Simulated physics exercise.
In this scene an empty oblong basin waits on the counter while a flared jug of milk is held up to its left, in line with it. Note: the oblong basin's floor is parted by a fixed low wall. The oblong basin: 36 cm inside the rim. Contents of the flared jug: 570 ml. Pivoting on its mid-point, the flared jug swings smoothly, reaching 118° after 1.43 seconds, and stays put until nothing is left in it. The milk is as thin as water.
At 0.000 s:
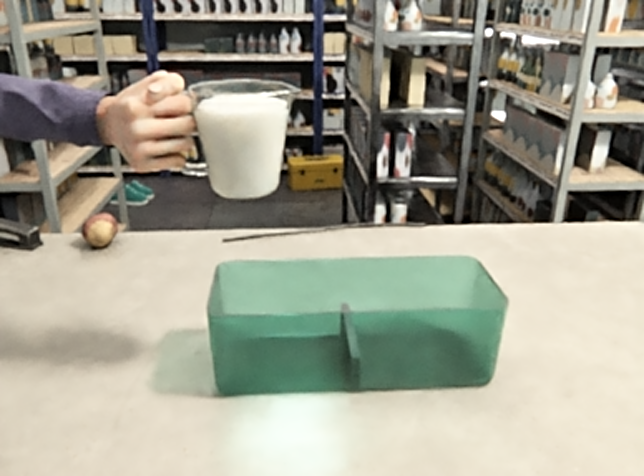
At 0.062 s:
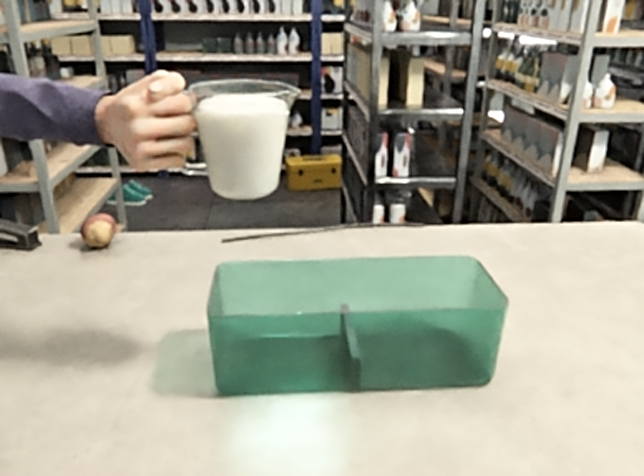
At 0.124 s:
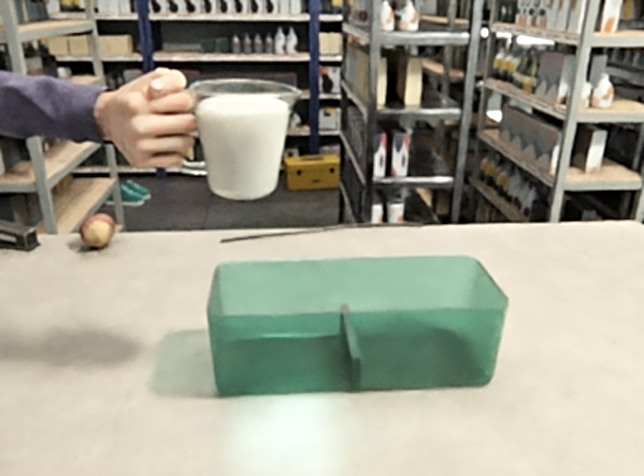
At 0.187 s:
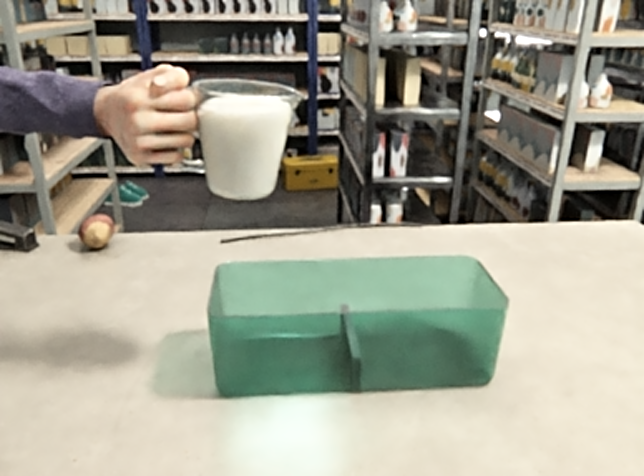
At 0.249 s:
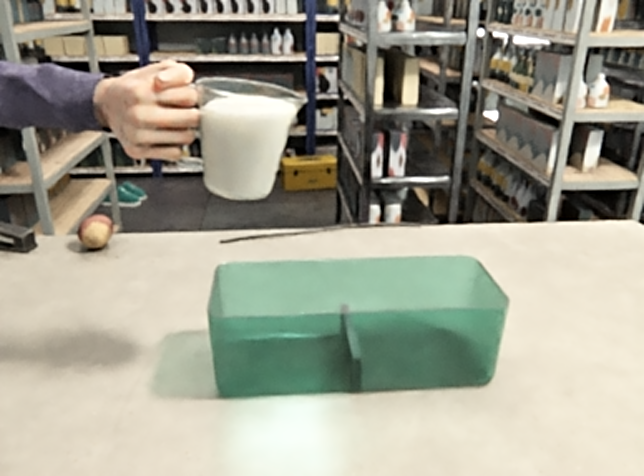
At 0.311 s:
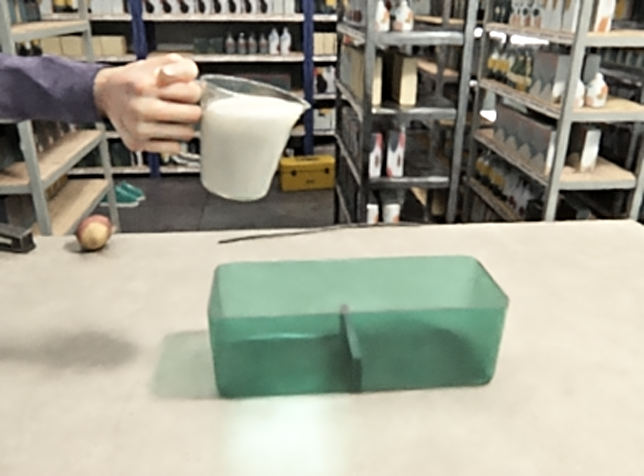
A hand in a purple sleeve holds a clear flared jug of white milk at the upper left, seen from the front across a pale counter in a room of stocked metal shelves. Below it sits an empty, translucent green oblong basin with a low dividing wall, with a small reddish-brown round object and a thin dark rod behind. The hand slowly tilts the jug slightly to the right, the milk staying level inside, while the basin stays still.
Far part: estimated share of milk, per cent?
78 per cent.
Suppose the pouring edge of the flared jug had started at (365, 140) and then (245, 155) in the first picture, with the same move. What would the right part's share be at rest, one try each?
95 in a hundred, followed by 5 in a hundred.
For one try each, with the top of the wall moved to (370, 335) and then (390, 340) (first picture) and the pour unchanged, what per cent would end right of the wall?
Some 45 in a hundred, then some 15 in a hundred.
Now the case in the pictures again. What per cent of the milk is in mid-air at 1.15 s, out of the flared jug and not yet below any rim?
Close to 18 %.
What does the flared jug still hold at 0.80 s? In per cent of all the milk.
About 68 percent.
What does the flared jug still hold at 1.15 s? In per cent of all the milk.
9 %.
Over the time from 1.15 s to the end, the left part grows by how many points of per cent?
About 14 percent.
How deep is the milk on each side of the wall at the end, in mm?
I'd say close to 6 mm on the left, close to 18 mm on the right.
Then, 0.80 s in, the tilt is 70° and 68 per cent is still to pour, 0 is left of the wall and 9 right of it.
Then, 1.15 s in, the tilt is 107° and 9 per cent is still to pour, 5 is left of the wall and 68 right of it.
Then, 1.52 s in, the tilt is 118° and 0 per cent is still to pour, 20 is left of the wall and 78 right of it.
Then, 1.93 s in, the tilt is 118° and 0 per cent is still to pour, 20 is left of the wall and 78 right of it.
Finally, 20 per cent lies left of the wall, 78 right of it and 2 outside.
